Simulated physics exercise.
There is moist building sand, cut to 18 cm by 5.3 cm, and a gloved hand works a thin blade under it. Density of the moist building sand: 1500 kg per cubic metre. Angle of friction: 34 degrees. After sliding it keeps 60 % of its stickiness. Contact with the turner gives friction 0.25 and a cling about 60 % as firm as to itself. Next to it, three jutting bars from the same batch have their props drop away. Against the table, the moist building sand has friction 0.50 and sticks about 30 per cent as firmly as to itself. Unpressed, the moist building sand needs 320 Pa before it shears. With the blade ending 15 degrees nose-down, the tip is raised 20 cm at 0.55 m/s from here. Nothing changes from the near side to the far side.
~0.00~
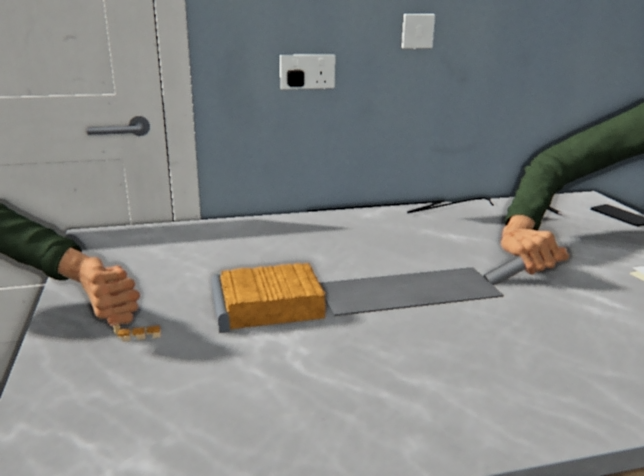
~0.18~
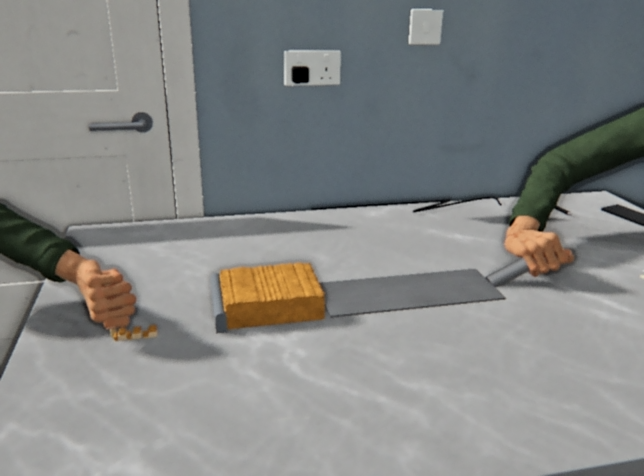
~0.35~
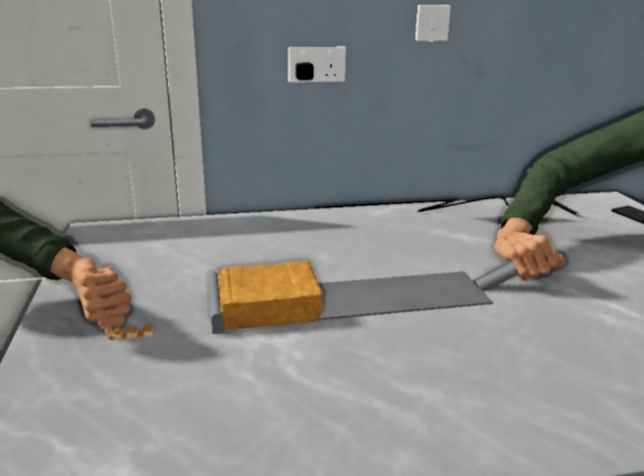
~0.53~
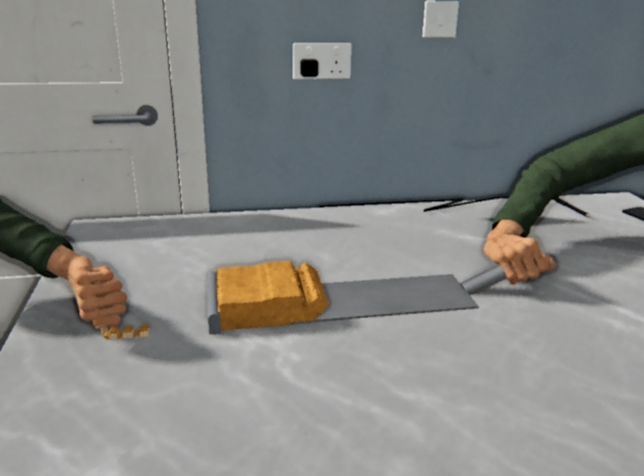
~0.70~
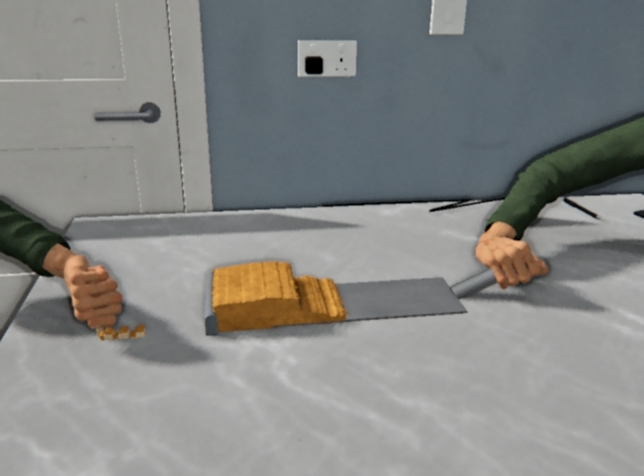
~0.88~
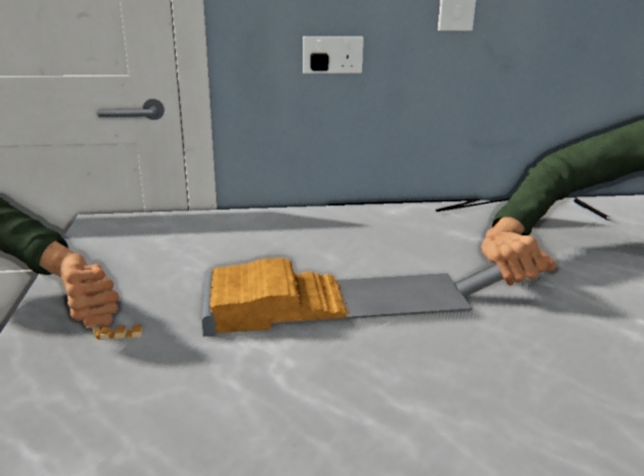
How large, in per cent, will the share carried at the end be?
My estimate is about 34 per cent.
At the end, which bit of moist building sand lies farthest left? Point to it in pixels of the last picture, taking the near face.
About (194, 334).
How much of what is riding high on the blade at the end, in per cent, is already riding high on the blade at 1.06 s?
The figure is about 30 %.
By 1.06 s, the tip is 10 cm up.
By 1.28 s, the tip is 20 cm up and 34 % is riding high on the blade.
By 1.49 s, the tip is 20 cm up and 34 % is riding high on the blade.
By 1.70 s, the tip is 20 cm up and 34 % is riding high on the blade.
By 2.00 s, at the end, the tip is 20 cm up and 34 % is riding high on the blade.
